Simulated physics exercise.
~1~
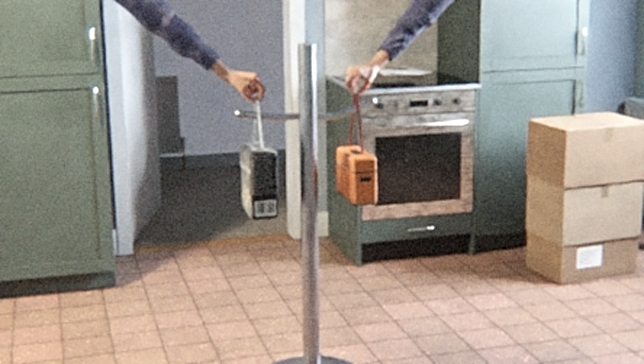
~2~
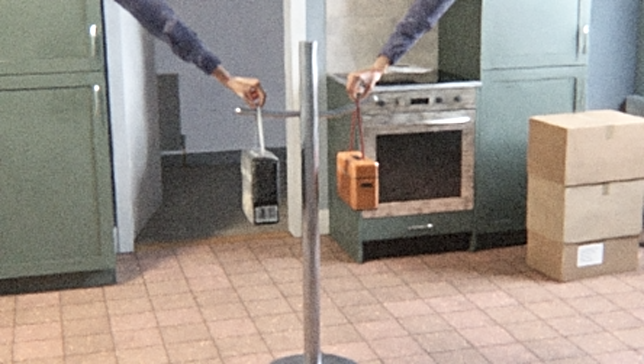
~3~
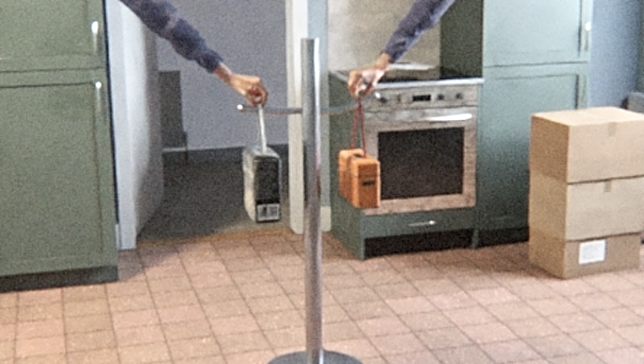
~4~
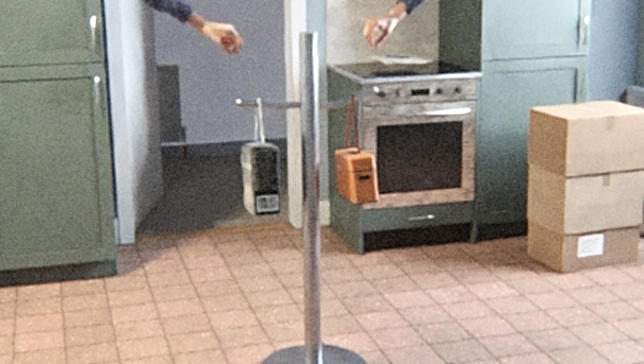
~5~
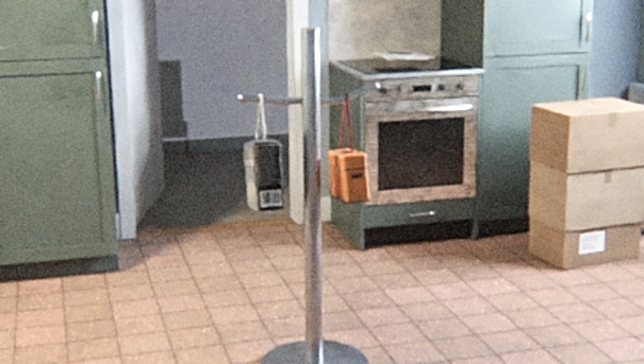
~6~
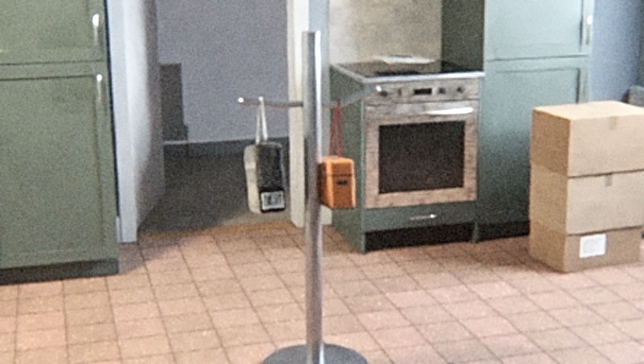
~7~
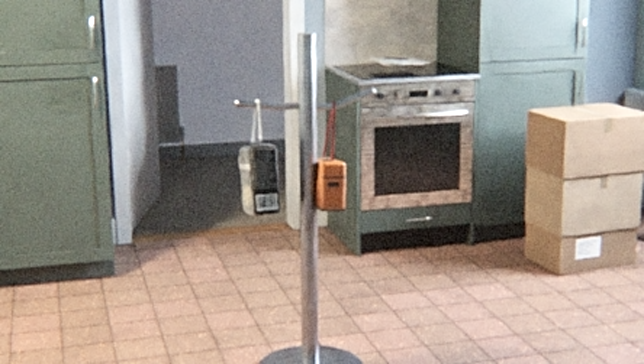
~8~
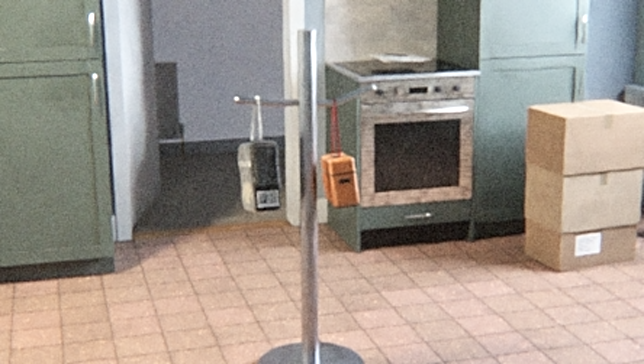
Two hands hanging a black sack and an orange case on a post's pegs, the case sliding inward and both staying hung.
